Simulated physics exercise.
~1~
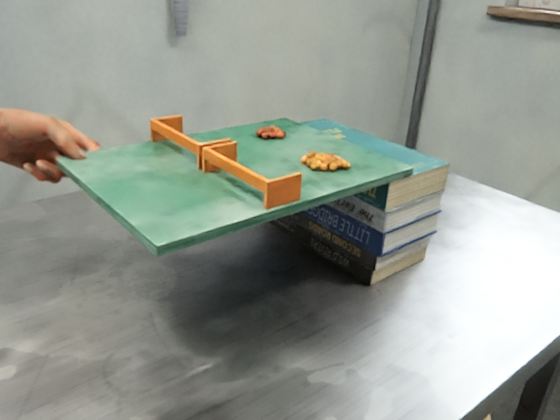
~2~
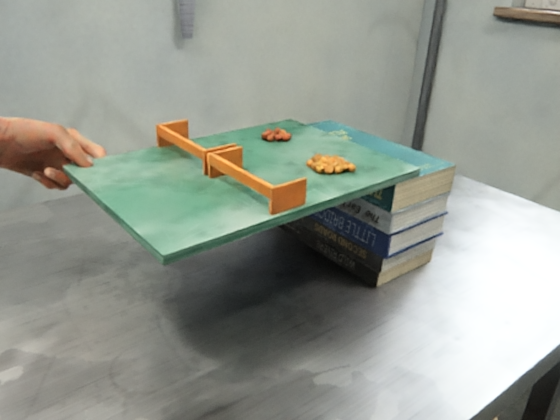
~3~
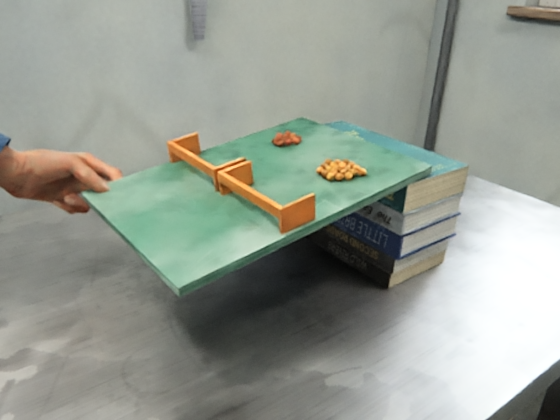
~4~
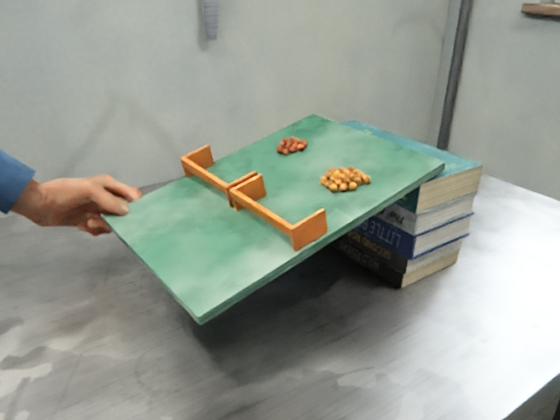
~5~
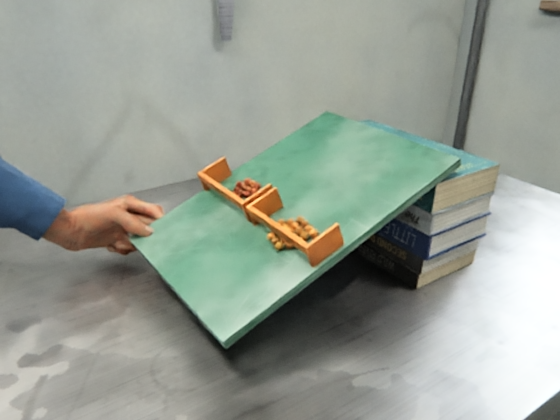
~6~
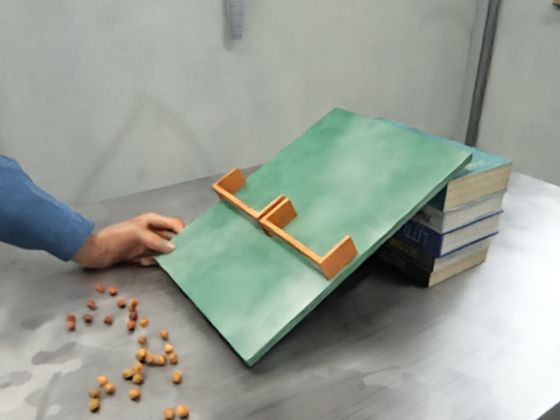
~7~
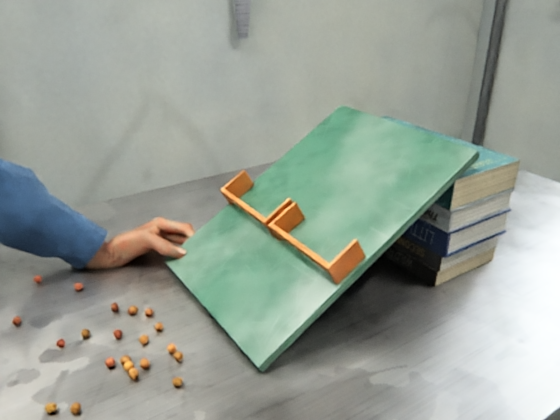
A hand lowers a green board's end, and two small heaps roll under orange bars onto the table.
